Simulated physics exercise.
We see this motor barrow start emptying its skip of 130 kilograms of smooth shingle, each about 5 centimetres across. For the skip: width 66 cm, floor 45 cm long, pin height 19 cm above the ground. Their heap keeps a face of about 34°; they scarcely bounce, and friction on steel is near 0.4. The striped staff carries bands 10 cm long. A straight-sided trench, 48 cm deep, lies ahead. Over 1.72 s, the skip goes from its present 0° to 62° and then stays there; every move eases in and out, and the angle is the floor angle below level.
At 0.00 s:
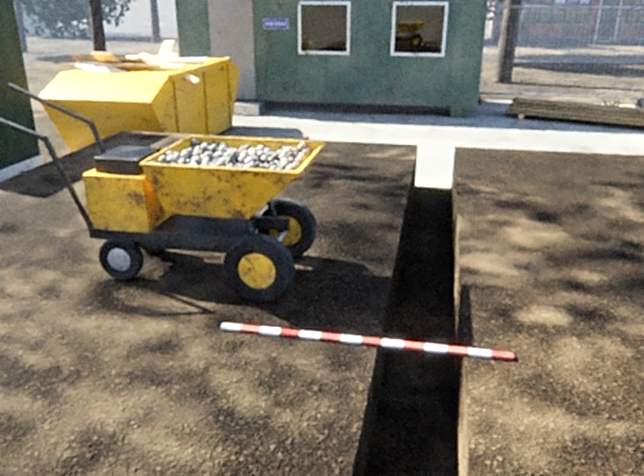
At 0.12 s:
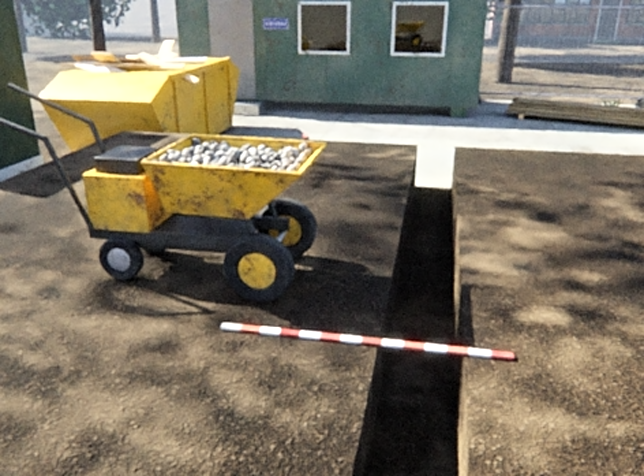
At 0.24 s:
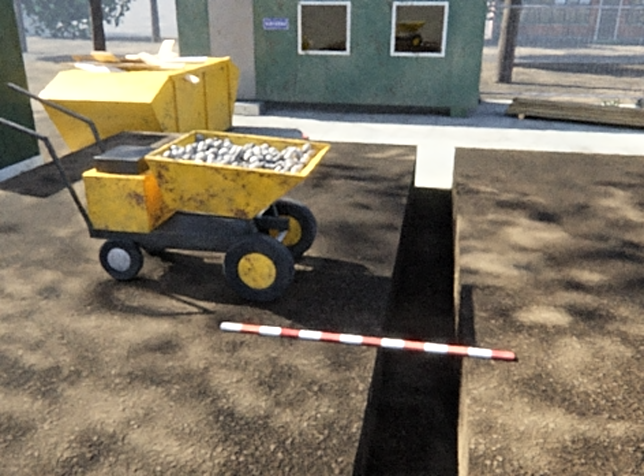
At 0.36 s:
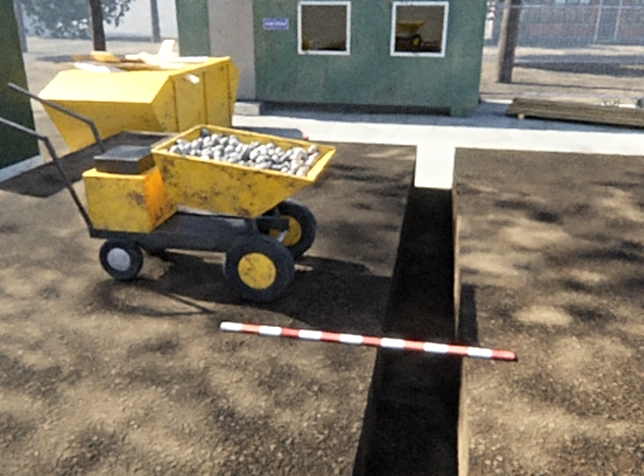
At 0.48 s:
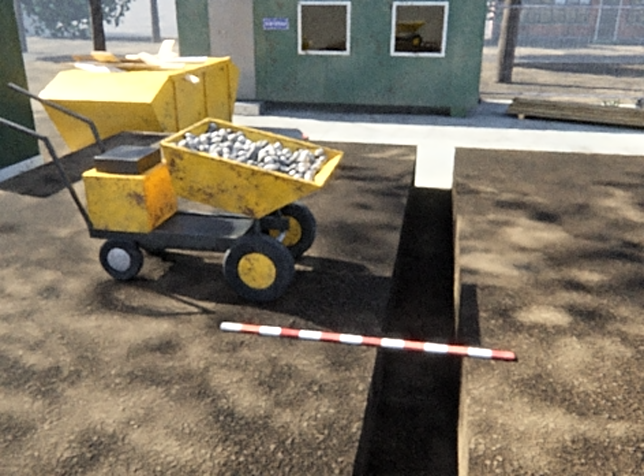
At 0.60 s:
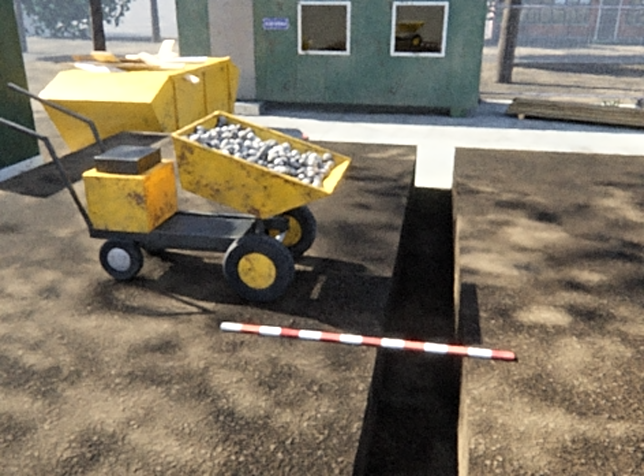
A yellow skip full of grey stones tilts on a small wheeled cart in a sunlit yard, seen from slightly above and from the side. The cart stands at left before a larger yellow container and a green building, with a red-and-white striped staff lying across a dark trench to its right. The skip's right end dips gradually while the cart and camera stay still.
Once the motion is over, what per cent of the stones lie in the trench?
100 %.
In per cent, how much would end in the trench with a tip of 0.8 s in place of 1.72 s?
In that case some 95 per cent.
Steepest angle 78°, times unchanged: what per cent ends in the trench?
In that case some 95 per cent.
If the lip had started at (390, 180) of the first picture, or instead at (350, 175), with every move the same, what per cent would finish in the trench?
First spot about 20, second spot about 60 per cent.
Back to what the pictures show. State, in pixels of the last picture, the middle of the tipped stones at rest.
Middle at around (424, 351), I'd say.
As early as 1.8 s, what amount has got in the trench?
Roughly 60 percent of the load.
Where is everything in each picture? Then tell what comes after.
Lip at (300, 173), floor tilted 0°, highest stones at (242, 152), in the first frame.
The skip is at 1°, its lip at (301, 174); the top of the load is at (226, 150); the stones move at 0.1 m/s on average, in the second frame.
The skip is at 3°, its lip at (306, 177); the top of the load is at (209, 146); the stones move at 0.2 m/s on average, in the third frame.
Lip at (313, 181), floor tilted 7°, highest stones at (211, 141); the stones move at 0.3 m/s on average, in the fourth frame.
Lip at (321, 186), floor tilted 12°, highest stones at (218, 136); the stones move at 0.4 m/s on average, in the fifth frame.
Lip at (330, 194), floor tilted 17°, highest stones at (224, 131); the stones move at 0.4 m/s on average, in the sixth frame.
After 1.3 s the floor is at 52°; 99 % in the skip, 1 % short of the trench; the foremost stones are at (382, 231).
After 1.8 s the floor is at 62°; 39 % in the skip, 3 % short of the trench, 58 % in the trench; the foremost stones are at (450, 350).
After 2.2 s the floor is at 62°; 13 % in the skip, 2 % short of the trench, 85 % in the trench; the foremost stones are at (450, 365).
After 4.1 s the floor is at 62°; 0 % in the skip, 100 % in the trench; the foremost stones are at (452, 359).
